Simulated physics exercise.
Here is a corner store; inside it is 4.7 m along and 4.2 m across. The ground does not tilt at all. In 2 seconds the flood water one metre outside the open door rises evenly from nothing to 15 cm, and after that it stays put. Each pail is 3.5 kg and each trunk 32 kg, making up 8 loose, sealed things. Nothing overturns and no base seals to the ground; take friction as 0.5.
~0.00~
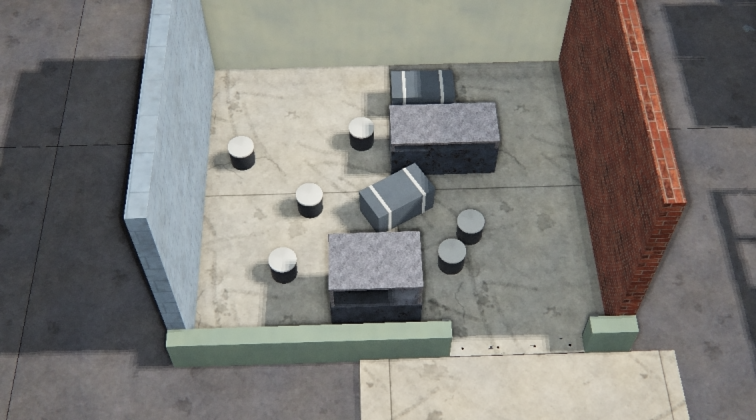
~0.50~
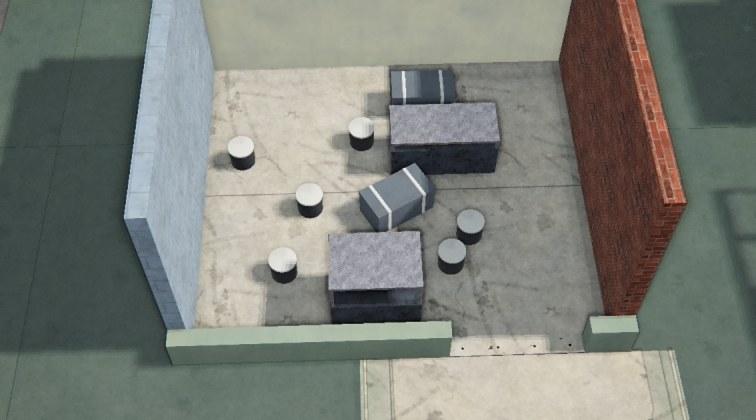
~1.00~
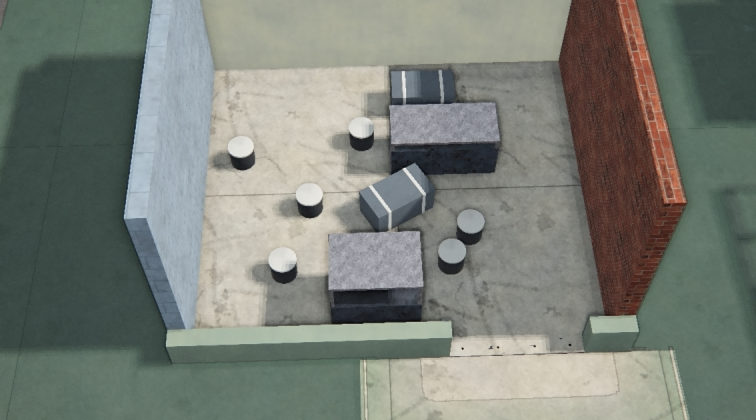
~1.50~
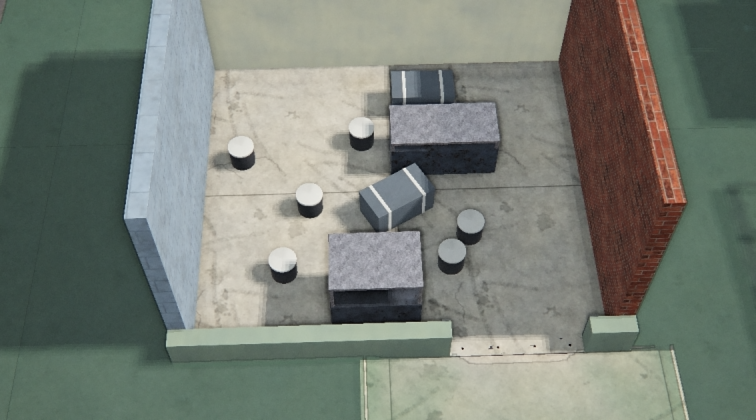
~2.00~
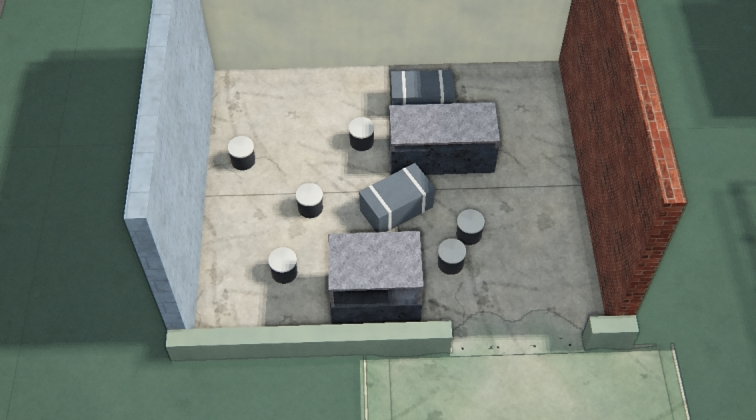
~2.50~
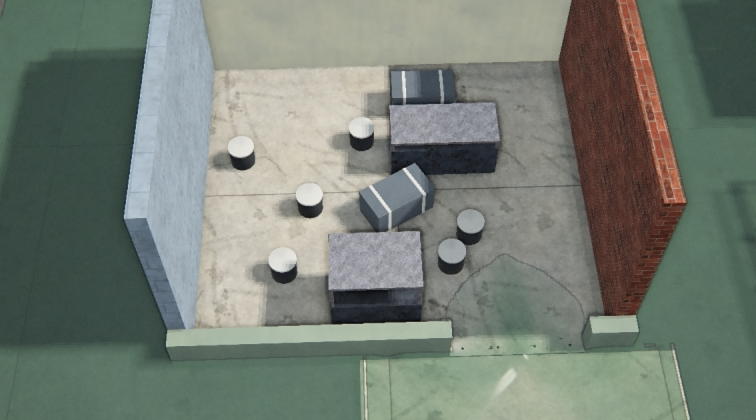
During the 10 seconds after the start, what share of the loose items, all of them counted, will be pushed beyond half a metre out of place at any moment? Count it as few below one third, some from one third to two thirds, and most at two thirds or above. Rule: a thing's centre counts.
Few.
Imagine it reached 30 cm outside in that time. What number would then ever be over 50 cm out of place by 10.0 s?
Count: 8.
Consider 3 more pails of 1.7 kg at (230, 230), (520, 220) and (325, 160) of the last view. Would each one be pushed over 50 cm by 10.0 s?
One: Within it. Two: Beyond it. Three: Within it.
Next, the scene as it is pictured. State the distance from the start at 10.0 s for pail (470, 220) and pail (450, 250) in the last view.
Net displacement, in order: 80 cm; 200 cm.
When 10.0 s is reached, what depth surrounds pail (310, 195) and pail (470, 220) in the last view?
Close to 2 and 12 centimetres.
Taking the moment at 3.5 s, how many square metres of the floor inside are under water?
Flooded: Near 4.5 m2.
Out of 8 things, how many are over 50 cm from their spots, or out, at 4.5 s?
2 in all.
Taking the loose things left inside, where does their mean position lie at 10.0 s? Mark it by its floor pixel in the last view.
Near (341, 188).
After 3.5 s 0 of 8 are over 50 cm from their spots; 0 afloat.
After 4.5 s 2 of 8 are over 50 cm from their spots; 1 afloat.
After 7.0 s 2 of 8 are over 50 cm from their spots; 1 afloat.
After 10.0 s 2 of 8 are over 50 cm from their spots, and 2 have been at some point; 1 afloat.
